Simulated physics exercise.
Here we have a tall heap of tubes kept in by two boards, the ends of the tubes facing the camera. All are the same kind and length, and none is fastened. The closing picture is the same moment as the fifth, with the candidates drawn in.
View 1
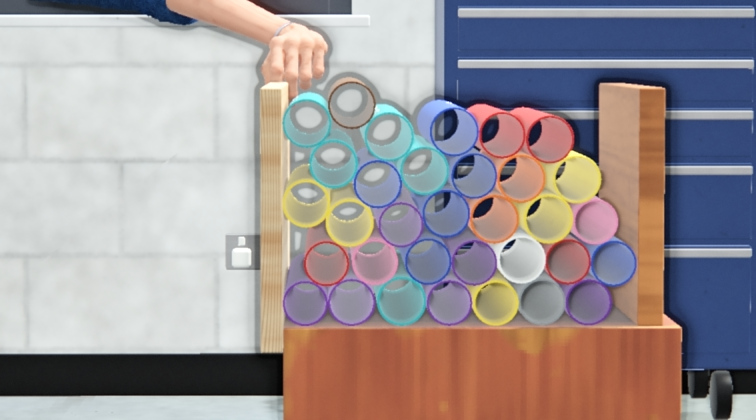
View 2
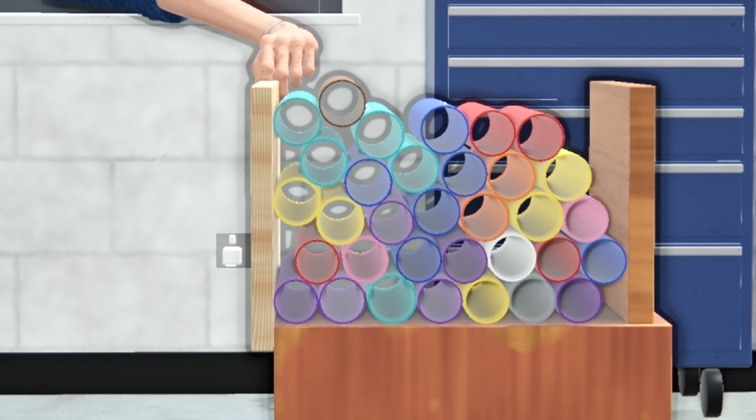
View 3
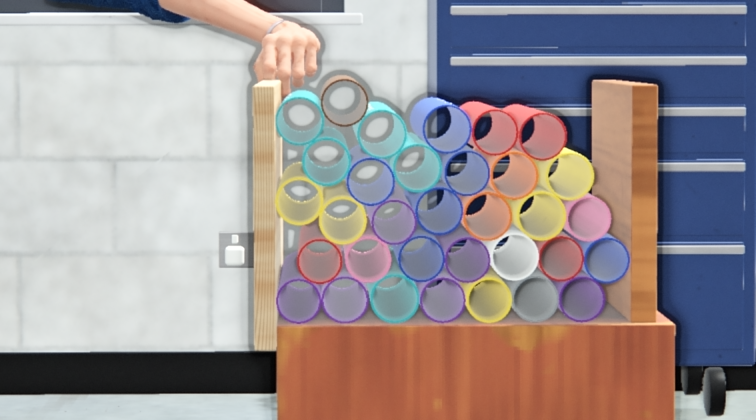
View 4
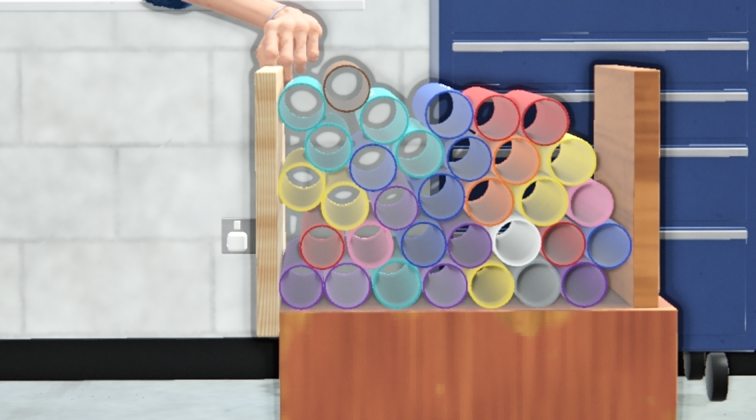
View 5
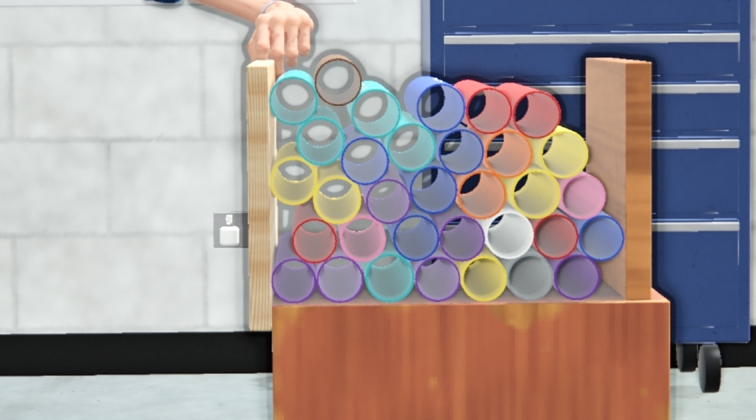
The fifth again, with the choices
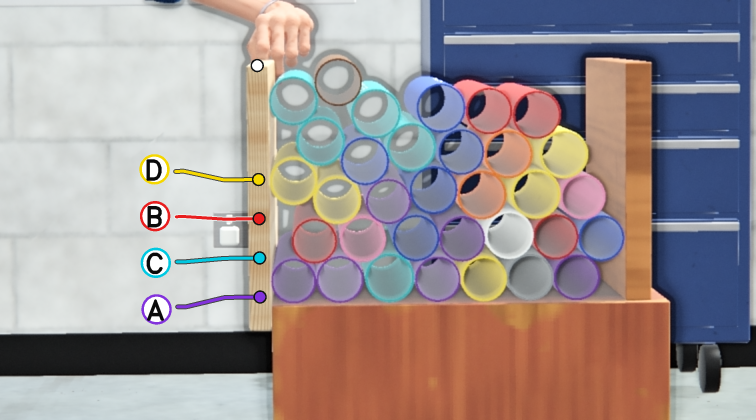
Colourful tubes sitting stacked between two wooden boards, a hand staying at the top of the left board as the view shifts slightly.
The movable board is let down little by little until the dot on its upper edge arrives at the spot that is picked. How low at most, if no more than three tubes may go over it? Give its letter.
Down to B.
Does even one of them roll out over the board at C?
Yes, at C.
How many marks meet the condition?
Two of them.
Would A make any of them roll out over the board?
Yes, at A.
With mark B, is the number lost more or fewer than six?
Fewer than six.
On the marked copy, A at (260, 297); B at (259, 218); C at (260, 258); D at (259, 179); the white dot at (257, 66).
Following B. Soon after the start, top of the board (269, 136).
Later, top of the board (270, 215).
In the end, top of the board (270, 218), one out over the board.
As for the rest, A four out over the board; C four out over the board; D none out over the board.
